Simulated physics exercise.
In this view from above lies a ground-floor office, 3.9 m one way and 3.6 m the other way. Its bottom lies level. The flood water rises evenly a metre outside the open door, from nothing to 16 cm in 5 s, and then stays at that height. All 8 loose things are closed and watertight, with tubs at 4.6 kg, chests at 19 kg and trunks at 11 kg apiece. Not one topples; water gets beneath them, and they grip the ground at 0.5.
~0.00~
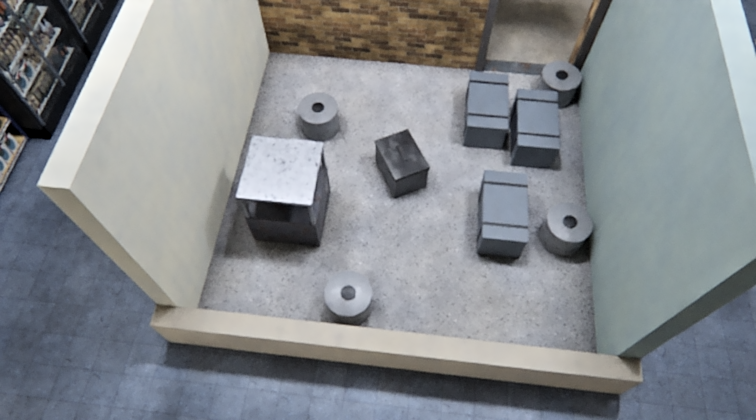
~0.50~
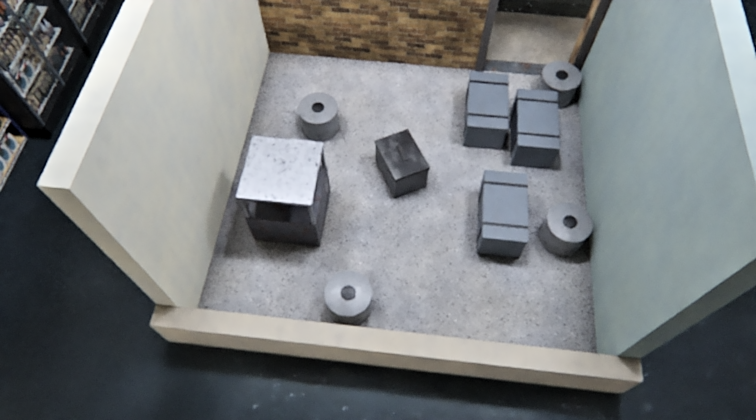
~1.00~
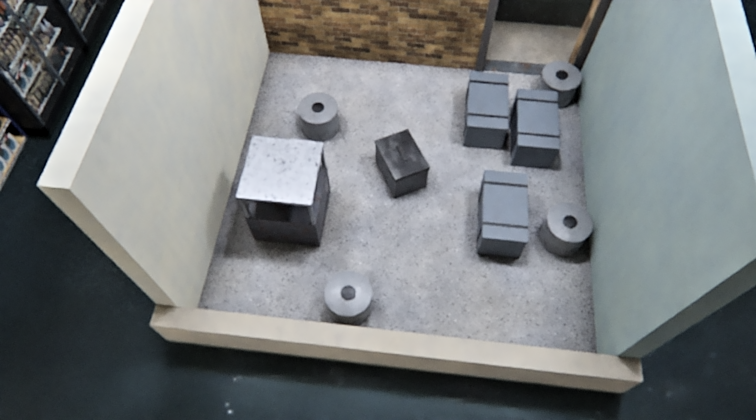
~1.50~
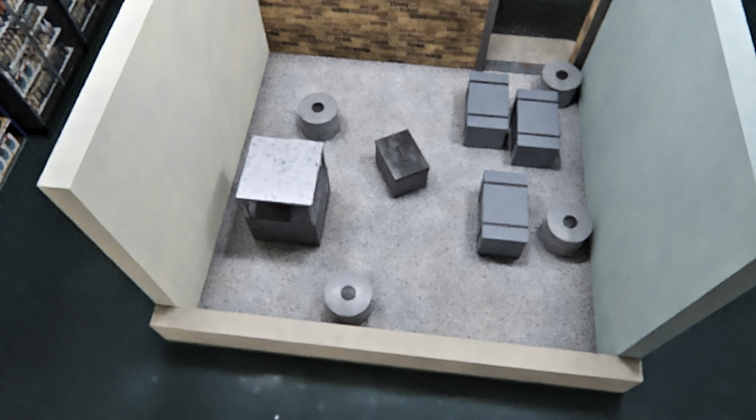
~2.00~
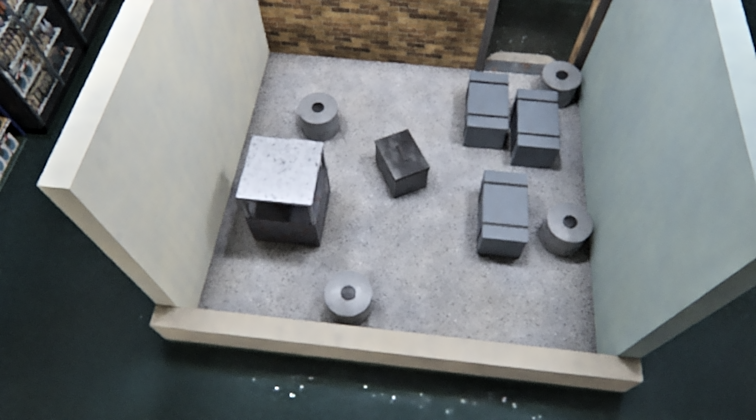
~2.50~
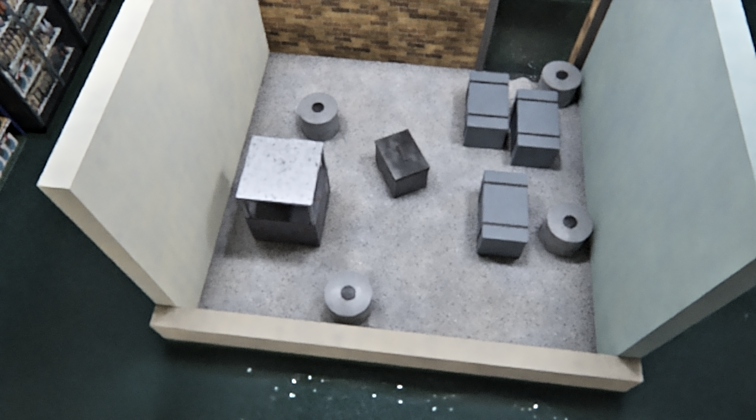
Dark water spreads around the outside of the walled room while the objects inside stay still.
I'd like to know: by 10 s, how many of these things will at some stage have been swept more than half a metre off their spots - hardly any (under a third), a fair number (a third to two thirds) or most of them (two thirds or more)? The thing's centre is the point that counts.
It will work out to two or more in three.
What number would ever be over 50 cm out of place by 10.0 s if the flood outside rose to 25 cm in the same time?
I count 6 of them in that case.
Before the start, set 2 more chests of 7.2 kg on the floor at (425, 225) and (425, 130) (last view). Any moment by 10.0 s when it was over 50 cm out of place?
In turn: Past it, short of it.
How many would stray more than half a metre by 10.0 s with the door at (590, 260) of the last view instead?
The answer then is 3.
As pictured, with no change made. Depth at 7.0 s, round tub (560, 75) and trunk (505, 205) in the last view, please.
Roughly 7 and 4 cm.
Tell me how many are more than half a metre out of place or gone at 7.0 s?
The number comes to 5.
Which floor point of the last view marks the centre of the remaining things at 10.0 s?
(394, 231).
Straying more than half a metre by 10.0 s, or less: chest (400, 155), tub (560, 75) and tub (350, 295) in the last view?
In turn: Below the mark, above the mark, above the mark.
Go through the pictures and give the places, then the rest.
The first frame shows a tub at (318, 108) rests on the ground; a tub at (570, 222) rests on the ground; water covers 0.0 m2; 0 of 8 have shifted.
The second frame shows a tub at (318, 108), on the bottom; a tub at (570, 222), on the bottom; water covers 0.0 m2; 0 of 8 have shifted.
The third frame shows a tub at (318, 108) rests on the ground; a tub at (570, 222) rests on the ground; water covers 0.0 m2; 0 of 8 have shifted.
The fourth frame shows a tub at (318, 108), on the bottom; a tub at (570, 222) rests on the ground; 0.0 m2 under water; 0 of 8 have shifted.
The fifth frame shows a tub at (318, 108), on the bottom; a tub at (570, 222) rests on the ground; water covers 0.0 m2; 0 of 8 have shifted.
The sixth frame shows a tub at (318, 108) rests on the ground; a tub at (570, 222), on the bottom; 0.0 m2 under water; 0 of 8 have shifted.
After 3.5 s 0 of 8 are over 50 cm from their spots; 0 afloat.
After 4.5 s 0 of 8 are over 50 cm from their spots; 1 afloat.
After 7.0 s 5 of 8 are over 50 cm from their spots; 2 afloat.
After 10.0 s 6 of 8 are over 50 cm from their spots, and 6 have been at some point; 5 afloat.
